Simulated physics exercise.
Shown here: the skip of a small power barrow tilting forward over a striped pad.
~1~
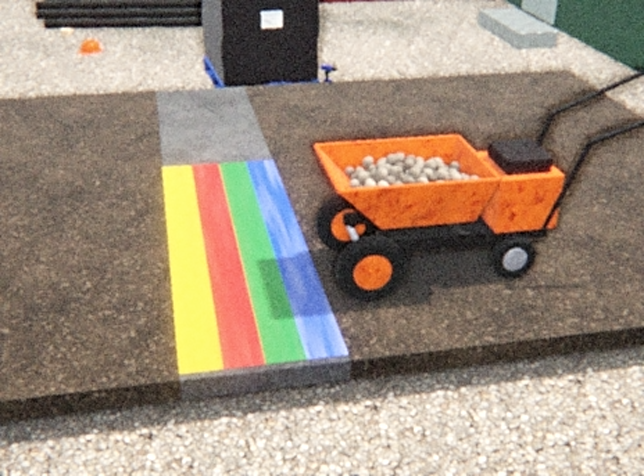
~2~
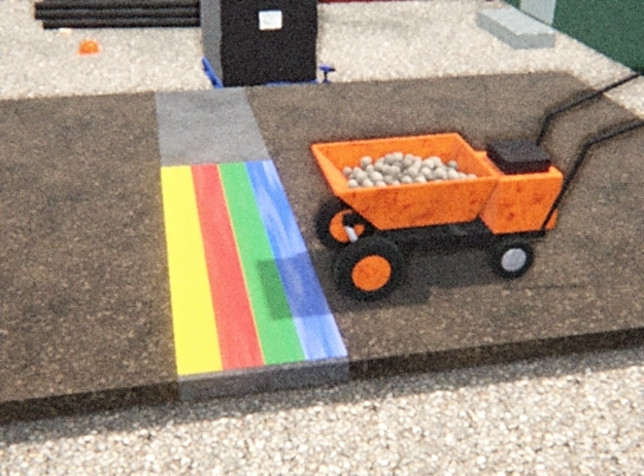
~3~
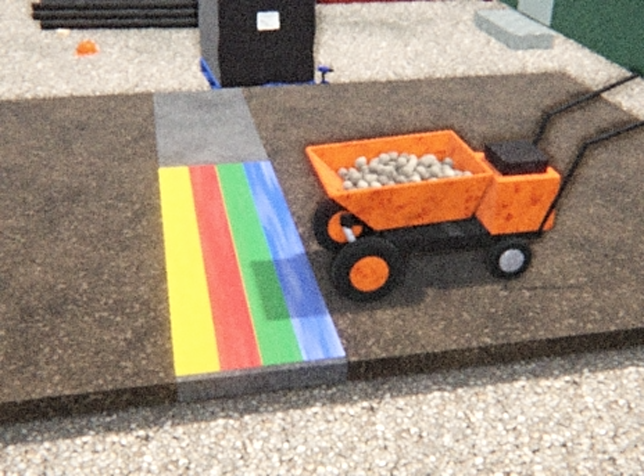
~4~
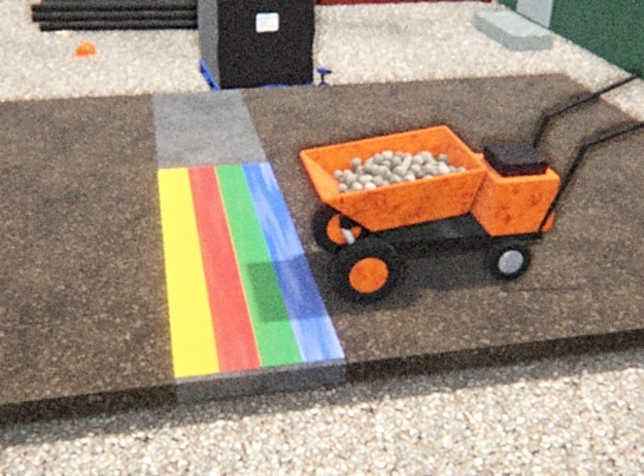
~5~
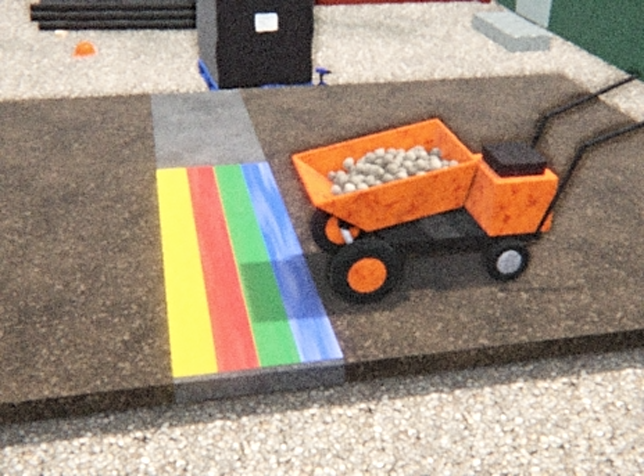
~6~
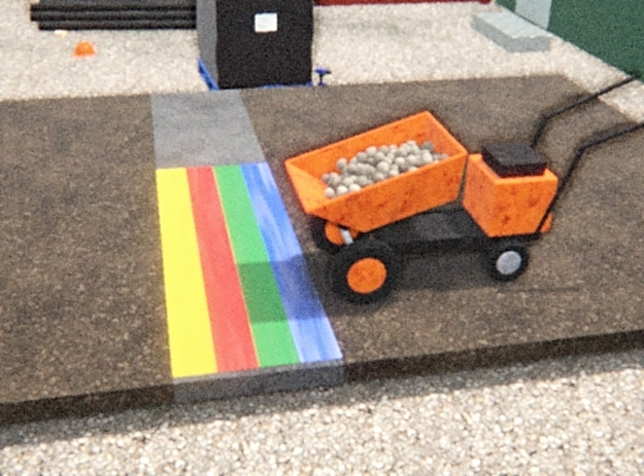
On a dark paved strip beside pale gravel, an orange power barrow loaded with river pebbles stood right of a yellow, red, green and blue striped pad, and its skip gradually tilted forward to the left.
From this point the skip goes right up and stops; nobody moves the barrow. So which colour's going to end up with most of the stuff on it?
Most of it lands on red.
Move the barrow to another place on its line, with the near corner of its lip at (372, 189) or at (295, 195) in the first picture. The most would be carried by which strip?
The green strip at the first place, then the yellow one at the second.
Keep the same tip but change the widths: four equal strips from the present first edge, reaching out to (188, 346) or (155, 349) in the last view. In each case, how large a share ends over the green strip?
In order, 10 % and 30 %.
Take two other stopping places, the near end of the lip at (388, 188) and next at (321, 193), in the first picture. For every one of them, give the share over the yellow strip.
In order, close to 10 and 30 in a hundred.
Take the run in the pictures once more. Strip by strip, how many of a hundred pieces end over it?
So the blue strip ends with 0 %, the green strip with 25 %, the red strip with 35 % and the yellow strip with 25 %.
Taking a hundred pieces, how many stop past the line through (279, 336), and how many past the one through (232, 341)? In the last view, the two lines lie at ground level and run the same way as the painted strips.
First roughly 90 percent, then 50 percent.
Shortly afterwards, skip tipped steeply; the whole lot in the skip.
Next, skip tipped steeply; the bulk in the skip; a little over the green strip; near a quarter over the red strip; only a few over the yellow strip; only a few falling.
Some moments later, skip tipped right over; a little in the skip; near a quarter over the green strip; near a third over the red strip; near a quarter over the yellow strip; a little off the paint.
In the end, skip tipped right over; a little in the skip; only a few over the blue strip; near a quarter over the green strip; near a third over the red strip; near a quarter over the yellow strip; a little off the paint.
